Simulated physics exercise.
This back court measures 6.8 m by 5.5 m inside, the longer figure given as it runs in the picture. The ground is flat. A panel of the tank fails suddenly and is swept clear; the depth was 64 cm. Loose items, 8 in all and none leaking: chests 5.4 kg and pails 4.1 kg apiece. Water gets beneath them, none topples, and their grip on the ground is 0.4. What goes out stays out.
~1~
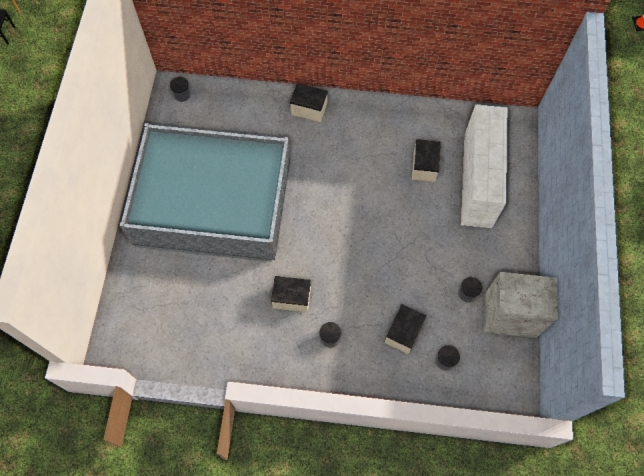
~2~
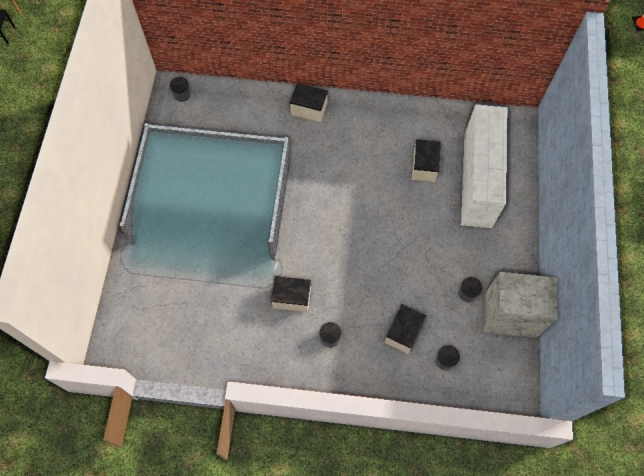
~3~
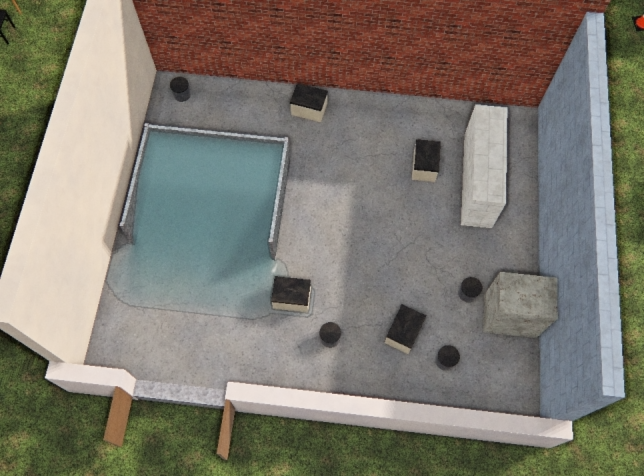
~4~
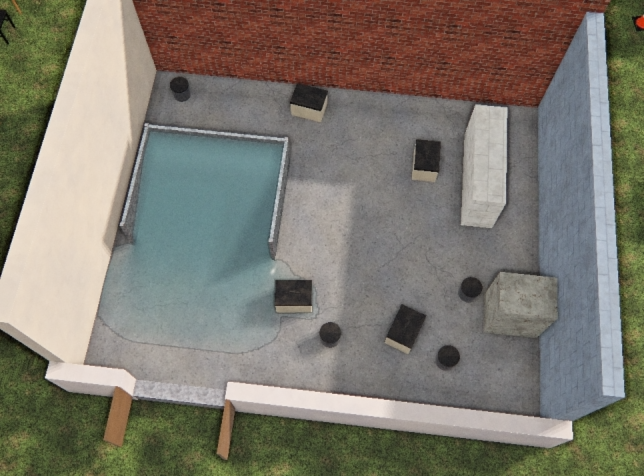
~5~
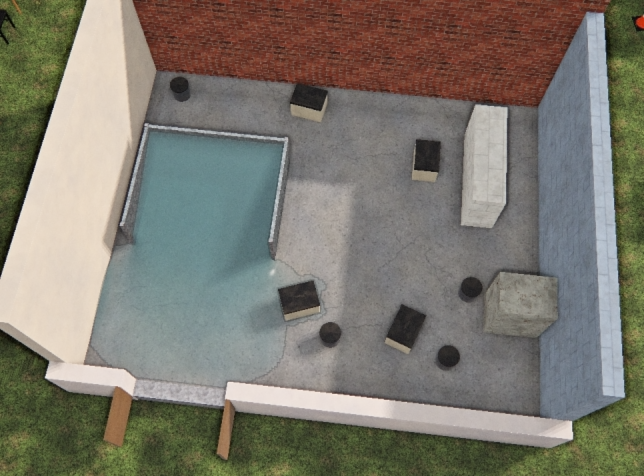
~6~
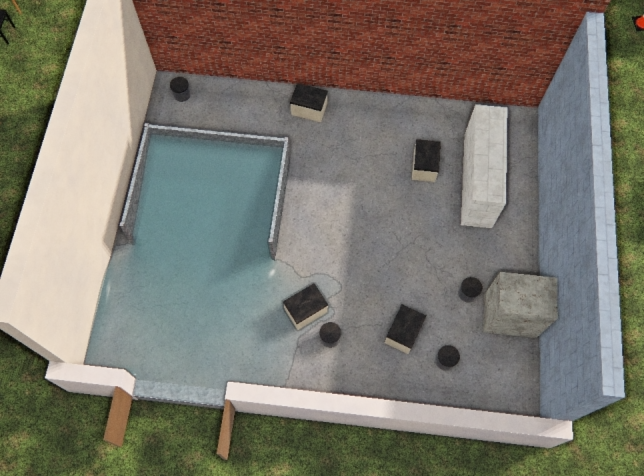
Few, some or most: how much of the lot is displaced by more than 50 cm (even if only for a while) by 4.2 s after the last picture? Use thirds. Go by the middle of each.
Share: From one to two thirds.
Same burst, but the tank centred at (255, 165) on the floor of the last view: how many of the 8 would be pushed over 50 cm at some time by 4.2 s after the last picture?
Then 5.
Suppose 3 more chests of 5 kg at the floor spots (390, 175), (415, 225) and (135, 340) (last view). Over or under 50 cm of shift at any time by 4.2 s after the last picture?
In turn: Under, short of it, past it.
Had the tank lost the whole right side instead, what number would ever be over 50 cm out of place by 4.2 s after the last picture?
Then 5.
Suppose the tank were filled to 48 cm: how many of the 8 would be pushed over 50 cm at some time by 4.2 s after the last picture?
In that case 4 of them.
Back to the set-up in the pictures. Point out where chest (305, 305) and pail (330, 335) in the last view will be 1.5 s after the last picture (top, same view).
Near (358, 333) and (379, 349).
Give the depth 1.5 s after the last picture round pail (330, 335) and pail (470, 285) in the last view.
Roughly 5 and 0 cm.
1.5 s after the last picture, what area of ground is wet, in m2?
Some 14 m2.
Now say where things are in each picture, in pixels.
The first frame shows a chest at (291, 290), on the bottom; a chest at (407, 326), on the bottom; water covers 3.7 m2; 0 of 8 have shifted.
The second frame shows a chest at (291, 290) rests on the ground; a chest at (407, 326), on the bottom; 5.0 m2 under water; 0 of 8 have shifted.
The third frame shows a chest at (291, 290) rests on the ground; a chest at (407, 326), on the bottom; 6.4 m2 under water; 0 of 8 have shifted.
The fourth frame shows a chest at (293, 292) rests on the ground, 5 cm from its start; a chest at (407, 326), on the bottom; 7.9 m2 under water; 0 of 8 have shifted.
The fifth frame shows a chest at (299, 297) rests on the ground, 16 cm from its start; a chest at (407, 326) rests on the ground; 9.6 m2 under water; 1 of 8 have shifted.
The sixth frame shows a chest at (306, 303), on the bottom, 30 cm from its start; a chest at (407, 326), on the bottom; water covers 10.8 m2; 1 of 8 have shifted.
Then, 0.4 s after the last picture 1 of 8 are over 50 cm from their spots; 0 afloat.
Then, 1.5 s after the last picture 2 of 8 are over 50 cm from their spots; 0 afloat.
Then, 2.8 s after the last picture 4 of 8 are over 50 cm from their spots; 2 afloat.
Then, 4.2 s after the last picture 4 of 8 are over 50 cm from their spots, and 4 have been at some point; 2 afloat.
